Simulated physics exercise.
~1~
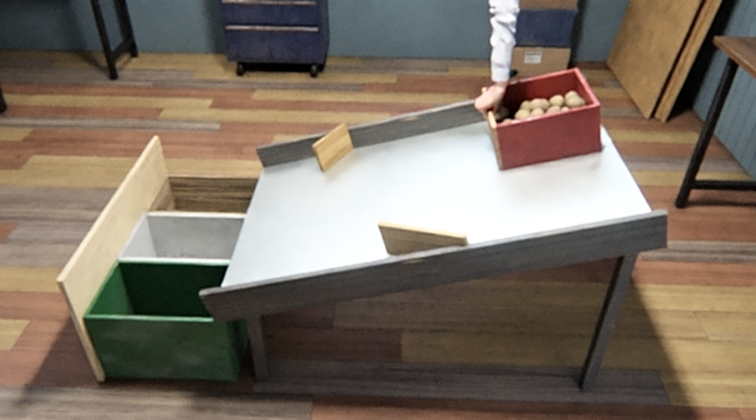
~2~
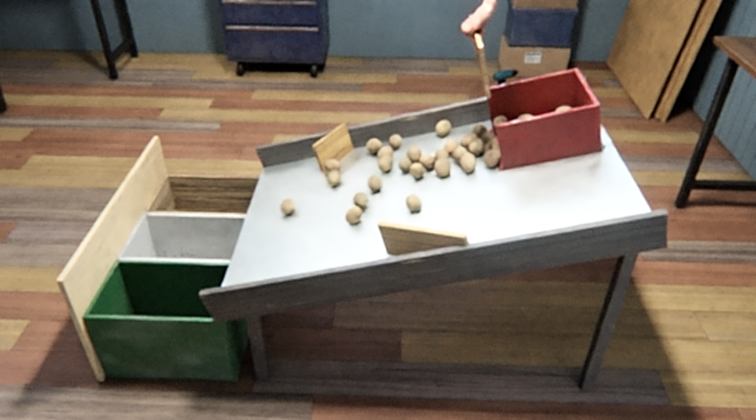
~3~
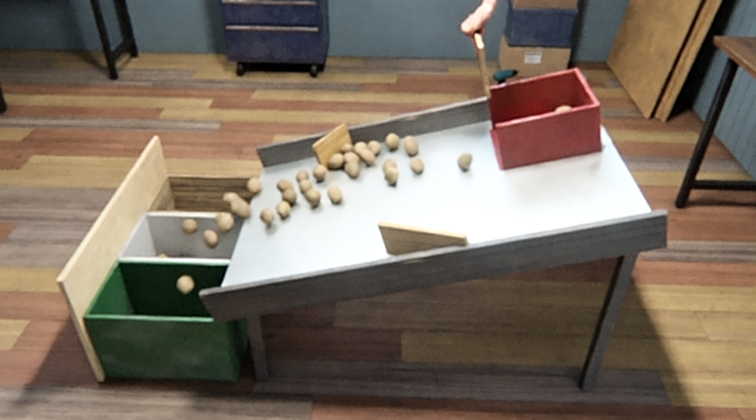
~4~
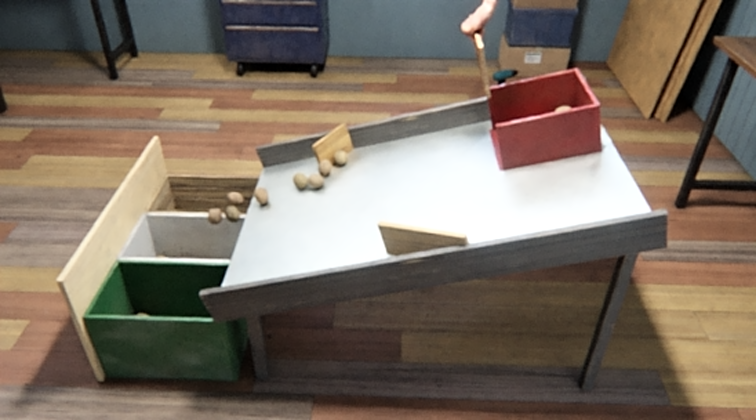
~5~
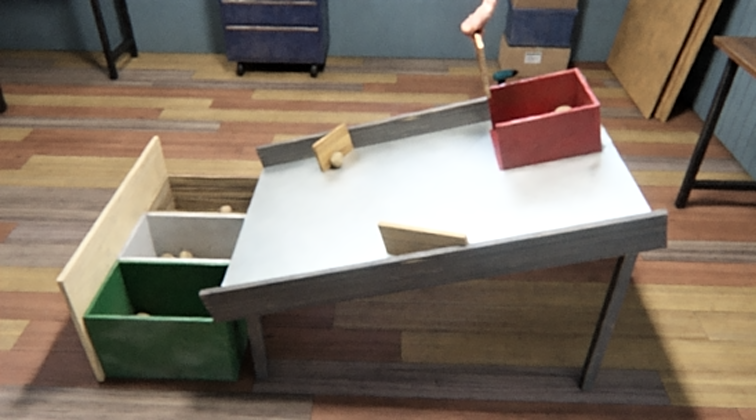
In this clip, a hand lifts a gate beside a red box, and round brown pieces roll left down a sloping table past two angled boards into the tubs below, mostly the white one, leaving one piece resting against the upper board and a few in the box.
